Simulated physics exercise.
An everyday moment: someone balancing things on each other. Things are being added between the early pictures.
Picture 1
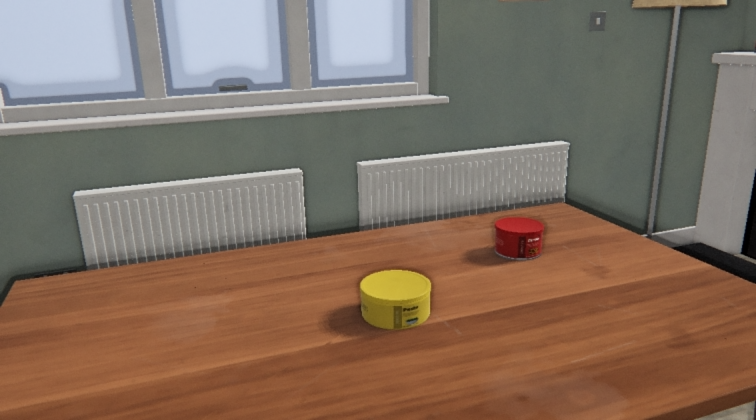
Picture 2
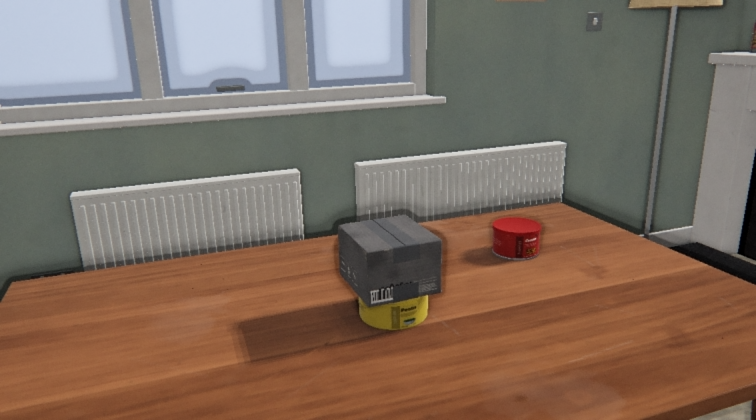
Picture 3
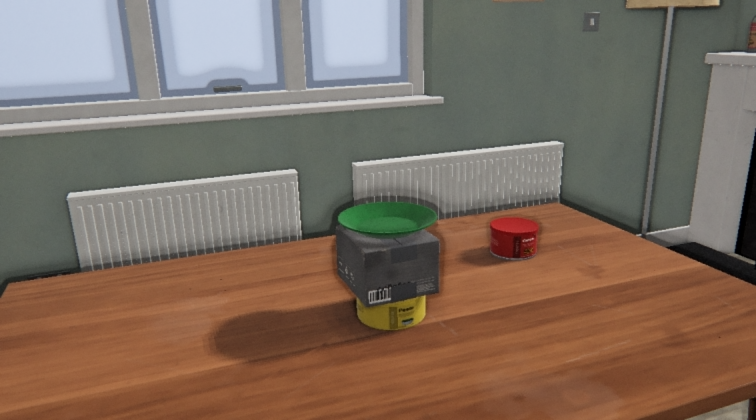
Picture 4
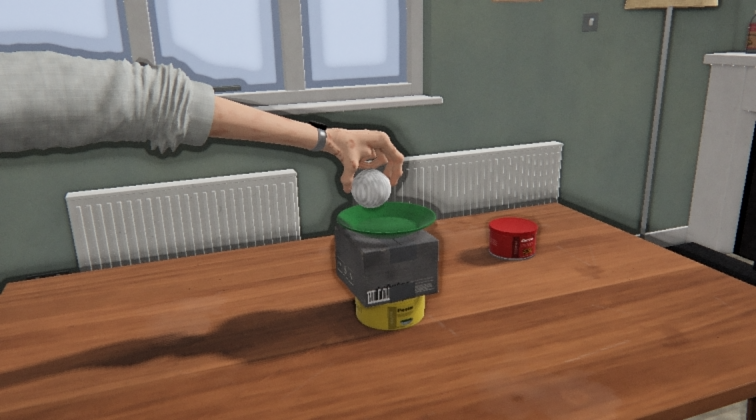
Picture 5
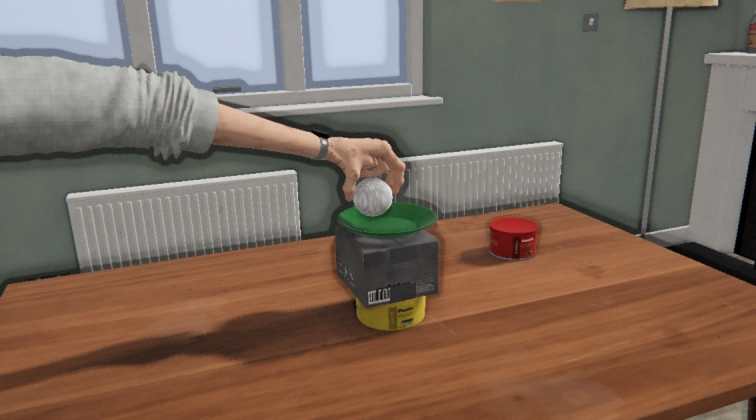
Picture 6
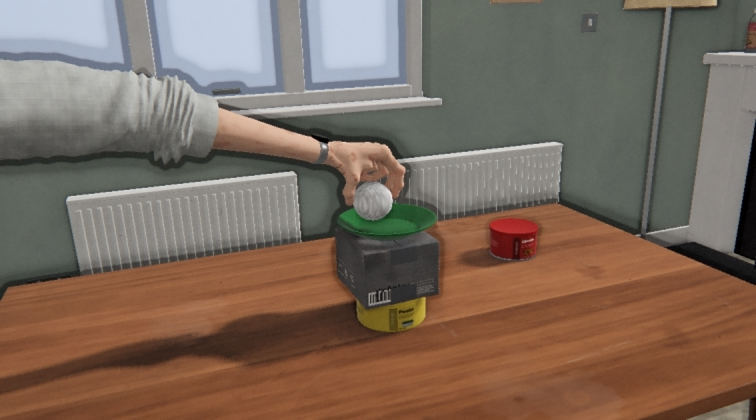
A white onion is lowered by a hand onto the green dish atop the grey box.
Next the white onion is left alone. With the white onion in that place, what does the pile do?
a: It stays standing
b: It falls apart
It stays standing.
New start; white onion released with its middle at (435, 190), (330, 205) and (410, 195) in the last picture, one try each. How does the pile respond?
For the first case the pile falls over; for the second, it falls over; for the third, it survives.
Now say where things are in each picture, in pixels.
In the first frame, the last thing is not in view yet; red tub (519, 238).
In the second frame, the last thing is not in view yet; grey box (388, 258).
In the third frame, the last thing is not in view yet; red tub (514, 238).
The fourth frame shows on its way; white onion (371, 188); grey box (385, 258).
The fifth frame shows set down, still held; white onion (373, 197); red tub (513, 239).
The sixth frame shows set down, still held; white onion (373, 200); grey box (385, 260).
Then, 0.50 s past the last view, nothing moves.
Then, 1.50 s past the last view, white onion resting near (373, 201).
Finally, all 5 still in place. Final places as the last picture's camera would see them, white onion near (373, 201). The pile holds.
